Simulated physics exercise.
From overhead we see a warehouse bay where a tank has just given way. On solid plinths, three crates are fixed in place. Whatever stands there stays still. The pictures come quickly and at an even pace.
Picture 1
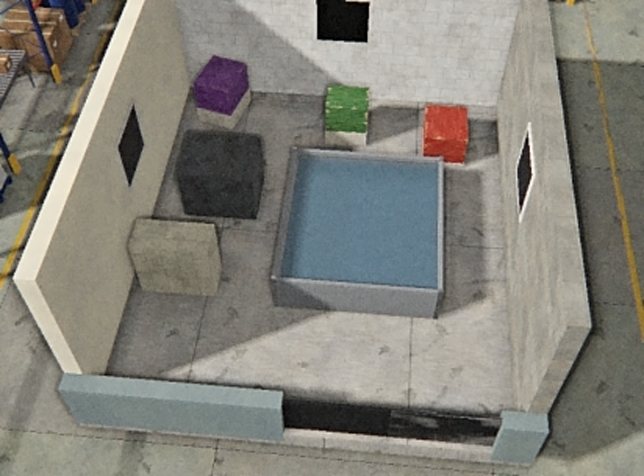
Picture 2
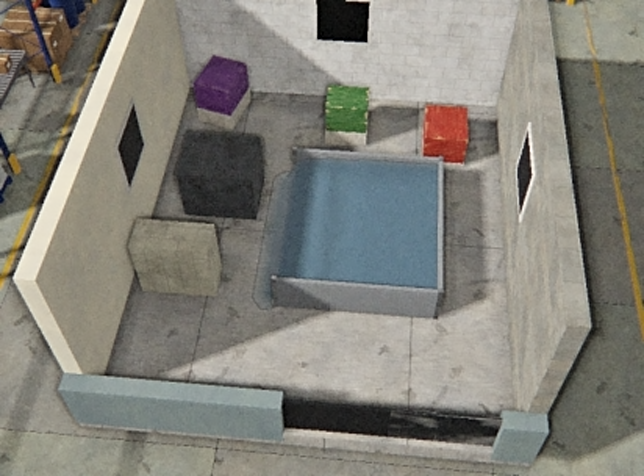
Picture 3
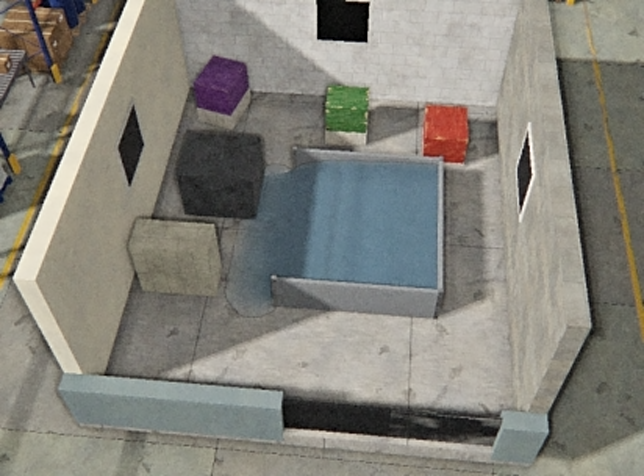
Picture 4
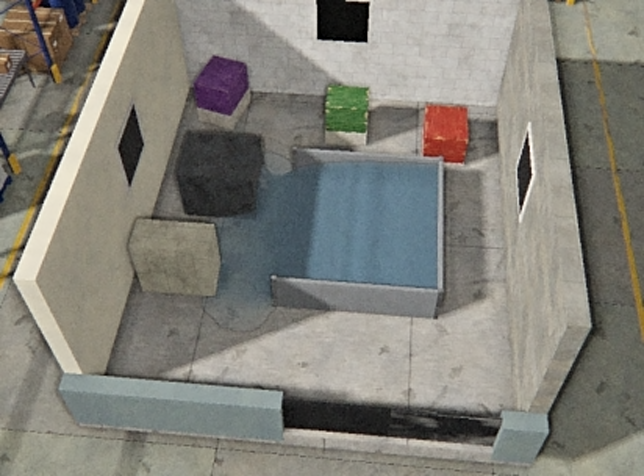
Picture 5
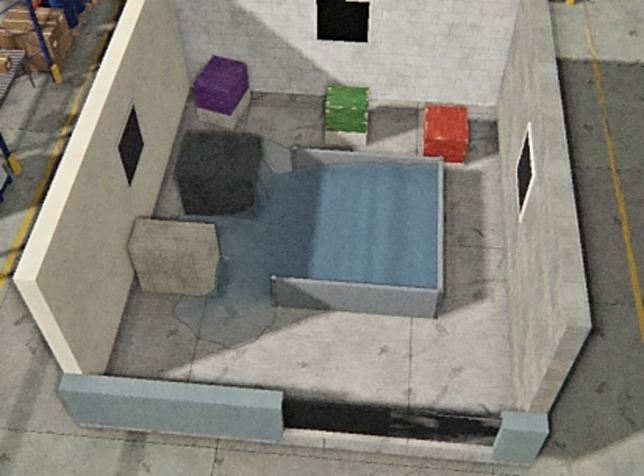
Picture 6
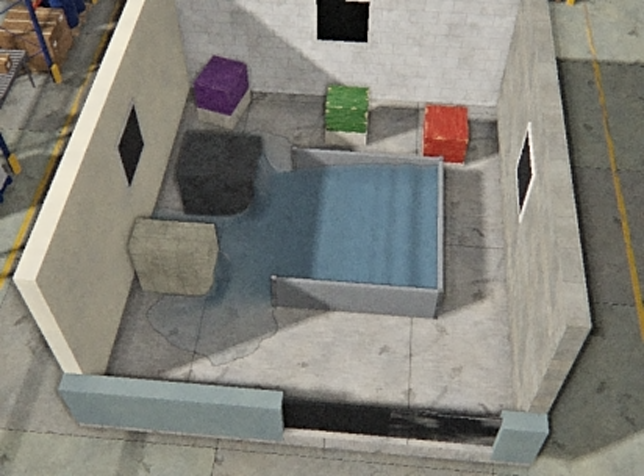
We see an open tank of still water in a walled warehouse bay; its left side opens and water pours out leftward, spreading across the floor around the dark block and the pale block while the coloured boxes stay still.
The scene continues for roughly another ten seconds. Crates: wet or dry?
Purple crate, wet; green crate, dry; red crate, wet.
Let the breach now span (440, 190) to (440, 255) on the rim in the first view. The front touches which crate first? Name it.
It's the crate marked red.
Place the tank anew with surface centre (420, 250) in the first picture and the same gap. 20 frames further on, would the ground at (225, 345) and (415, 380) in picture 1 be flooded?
The first is wetted, and then the second is not reached.
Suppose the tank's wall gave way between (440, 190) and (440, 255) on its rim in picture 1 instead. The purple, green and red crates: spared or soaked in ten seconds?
The purple one is not reached; the green one is not reached; the red one is reached.
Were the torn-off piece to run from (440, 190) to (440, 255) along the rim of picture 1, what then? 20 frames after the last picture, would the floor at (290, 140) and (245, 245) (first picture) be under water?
Well, the first one's sitting in a puddle and the next one's spared.
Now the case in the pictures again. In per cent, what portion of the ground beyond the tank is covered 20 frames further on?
By my count, 65 percent.
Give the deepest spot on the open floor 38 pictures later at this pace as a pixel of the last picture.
I'd put it around (416, 159).
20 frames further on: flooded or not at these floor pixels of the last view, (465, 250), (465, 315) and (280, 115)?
First spared, second spared, third inundated.
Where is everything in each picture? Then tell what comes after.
Still water in the open tank at (362, 219), in the first frame.
The front is at a hidden place, out from the gap at (288, 228), in the second frame.
Water pours out at (288, 230) and has run to (279, 168), in the third frame.
Water pours out at (288, 231) and has run to a hidden place, in the fourth frame.
The front is at a hidden place, out from the gap at (288, 231), in the fifth frame.
The front is at a hidden place, out from the gap at (288, 232), in the sixth frame.
A moment on, water covers 40 % of the floor; the purple crate water round its plinth, the green crate water round its plinth, the red crate not reached.
Next, water covers 50 % of the floor; the purple crate water round its plinth, the green crate water round its plinth, the red crate not reached.
Then, water covers 65 % of the floor; the purple crate water round its plinth, the green crate water round its plinth, the red crate water round its plinth.
Later, water covers 95 % of the floor; the purple crate water round its plinth, the green crate water round its plinth, the red crate water round its plinth.
In the end, water covers 100 % of the floor; the purple crate was topped, the green crate stayed above the water, the red crate was topped.
